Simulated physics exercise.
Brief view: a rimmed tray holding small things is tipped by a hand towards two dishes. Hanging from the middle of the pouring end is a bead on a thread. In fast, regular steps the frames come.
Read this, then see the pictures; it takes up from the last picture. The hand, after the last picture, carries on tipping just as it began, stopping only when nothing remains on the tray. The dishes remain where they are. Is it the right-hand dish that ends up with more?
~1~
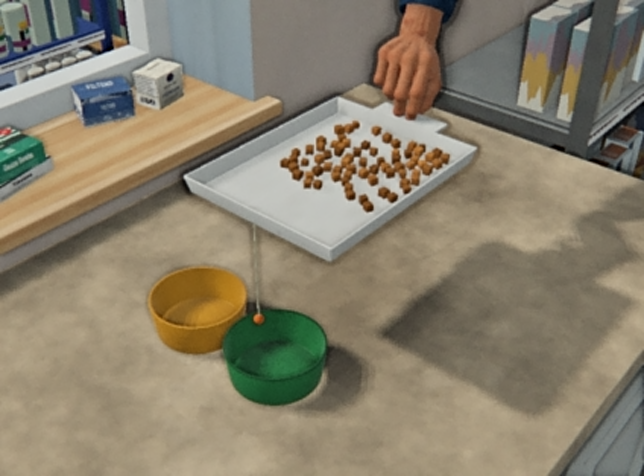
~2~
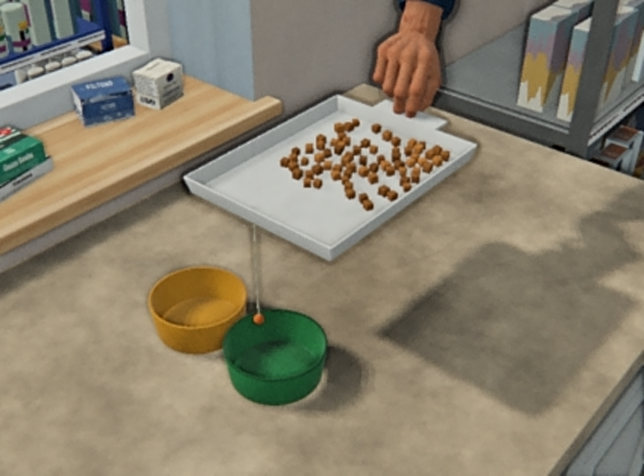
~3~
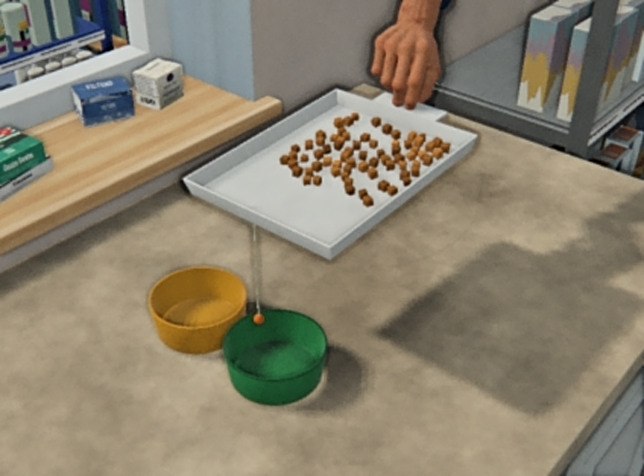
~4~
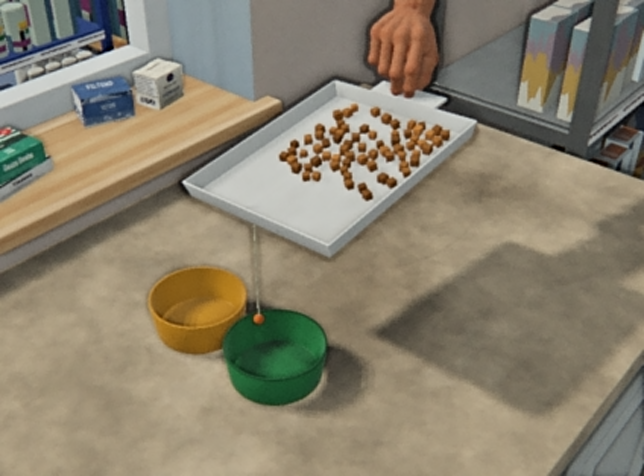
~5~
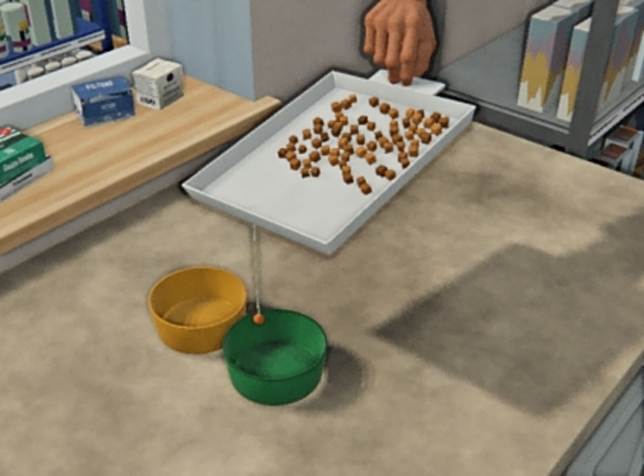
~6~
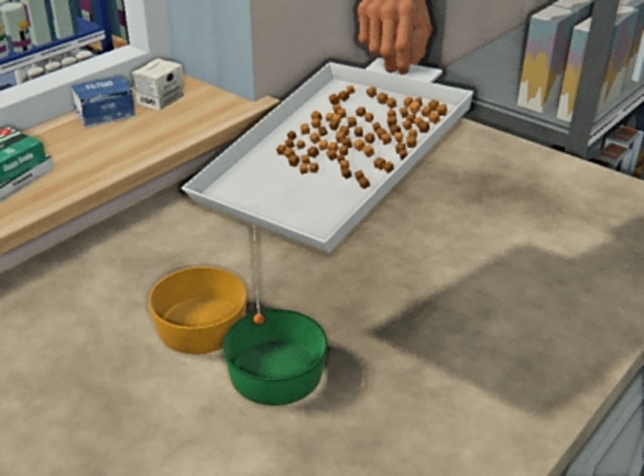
No.
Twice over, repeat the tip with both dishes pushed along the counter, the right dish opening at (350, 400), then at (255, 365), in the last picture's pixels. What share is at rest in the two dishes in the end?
Roughly 10 per cent, then roughly 80 per cent.
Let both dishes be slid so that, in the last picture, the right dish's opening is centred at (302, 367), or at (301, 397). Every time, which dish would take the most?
For the first place, the dish on the left side; for the second, the dish on the left side.
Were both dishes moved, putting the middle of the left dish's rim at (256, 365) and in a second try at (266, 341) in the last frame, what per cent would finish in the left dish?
You'd end up with around 0 per cent and then around 0 per cent.
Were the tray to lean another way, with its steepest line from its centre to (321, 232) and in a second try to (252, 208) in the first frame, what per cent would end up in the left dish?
Shares, approx.: 0 %, then 50 %.
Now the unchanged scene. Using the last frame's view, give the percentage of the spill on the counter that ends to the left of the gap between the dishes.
90 in a hundred, roughly.
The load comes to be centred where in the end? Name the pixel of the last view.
Around (194, 324).
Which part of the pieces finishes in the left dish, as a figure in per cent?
Around 80 percent.
Soon after the last picture, tray tipped steeply; most on the tray; a stray few in the left dish; a stray few outside both; a small part in the air.
A little later, tray tipped past a quarter turn; about two thirds on the tray; a small part in the left dish; a small part outside both; a small part in the air.
Later still, tray tipped past a quarter turn; a stray few in the right dish; most in the left dish; about a quarter outside both.
At rest, tray tipped past a quarter turn; a stray few in the right dish; most in the left dish; about a quarter outside both.
